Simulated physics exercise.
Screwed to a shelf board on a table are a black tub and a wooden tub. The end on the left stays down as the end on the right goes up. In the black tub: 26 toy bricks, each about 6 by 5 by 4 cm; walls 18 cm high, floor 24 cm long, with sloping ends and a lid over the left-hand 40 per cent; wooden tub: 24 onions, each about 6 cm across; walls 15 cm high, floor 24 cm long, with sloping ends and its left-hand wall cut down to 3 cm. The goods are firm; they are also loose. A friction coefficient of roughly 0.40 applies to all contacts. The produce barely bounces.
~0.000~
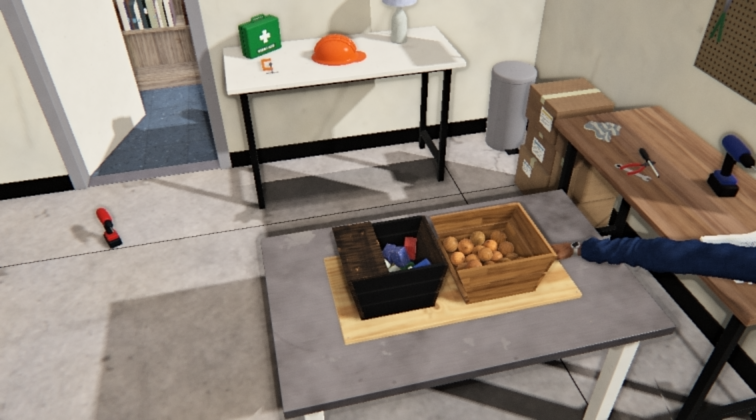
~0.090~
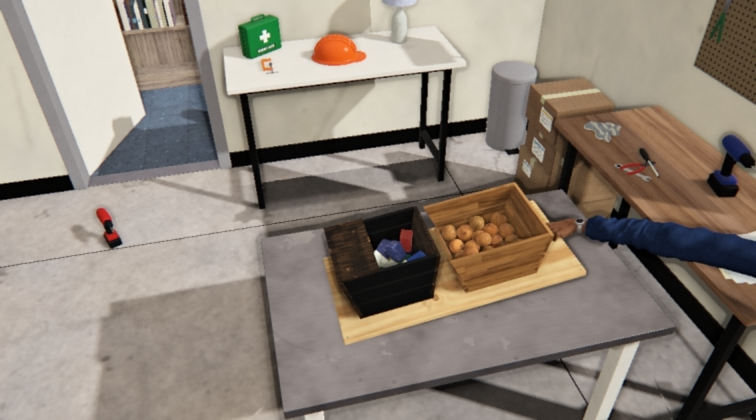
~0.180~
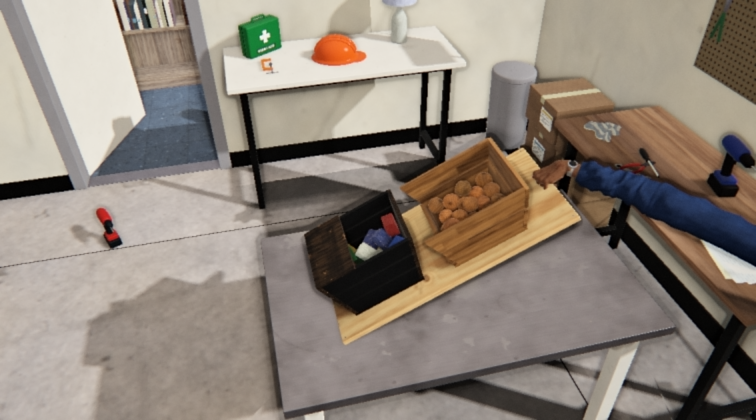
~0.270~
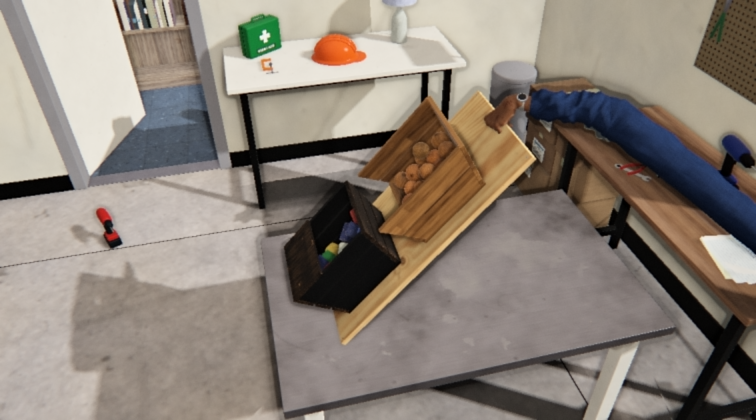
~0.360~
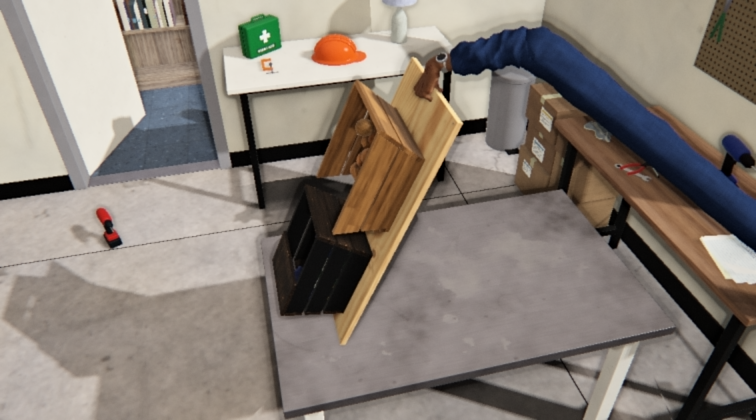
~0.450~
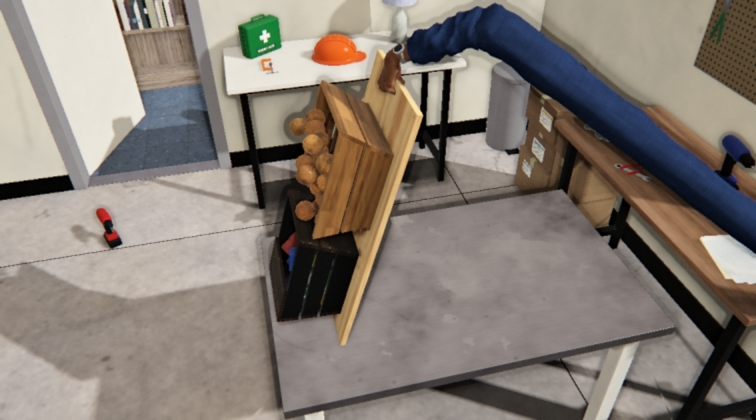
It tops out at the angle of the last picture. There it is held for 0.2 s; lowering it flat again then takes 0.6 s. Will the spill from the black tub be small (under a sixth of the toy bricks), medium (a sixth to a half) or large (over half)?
Small.
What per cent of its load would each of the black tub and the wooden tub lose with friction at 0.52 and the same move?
In that case the black tub sheds 0 per cent, while the wooden tub sheds 100 per cent.
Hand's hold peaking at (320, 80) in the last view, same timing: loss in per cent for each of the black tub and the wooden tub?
Then black tub 20, wooden tub 100 per cent.
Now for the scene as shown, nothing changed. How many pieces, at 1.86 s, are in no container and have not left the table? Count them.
Roughly 0.
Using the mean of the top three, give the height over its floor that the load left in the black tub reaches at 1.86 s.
That is close to 13 centimetres.
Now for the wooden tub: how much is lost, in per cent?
Wooden tub - about 100 per cent.
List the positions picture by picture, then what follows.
In the first frame (we follow the rim corner now nearest the camera), black tub at (351, 281); wooden tub at (458, 272); tilt 0°; nothing out yet.
In the second frame, black tub at (342, 281); wooden tub at (451, 262); tilt 8°.
In the third frame, black tub at (321, 286); wooden tub at (425, 243); tilt 26°.
In the fourth frame, black tub at (298, 298); wooden tub at (379, 231); tilt 48°.
In the fifth frame, black tub at (285, 312); wooden tub at (332, 233); tilt 66°.
In the sixth frame, black tub at (281, 318); wooden tub at (313, 238); tilt 74°; 4 out, the lowest onion at (305, 164).
After 0.67 s, tilt 74°; 1 of 26 out of the black tub and 24 of 24 out of the wooden tub.
After 0.96 s, tilt 35°; 1 of 26 out of the black tub and 24 of 24 out of the wooden tub.
After 1.35 s, tilt 0°; 1 of 26 out of the black tub and 24 of 24 out of the wooden tub.
Outcome (at 1.86 s), 1 of 26 out of the black tub and 24 of 24 out of the wooden tub. Asked share, 1 of 26, 4 per cent.
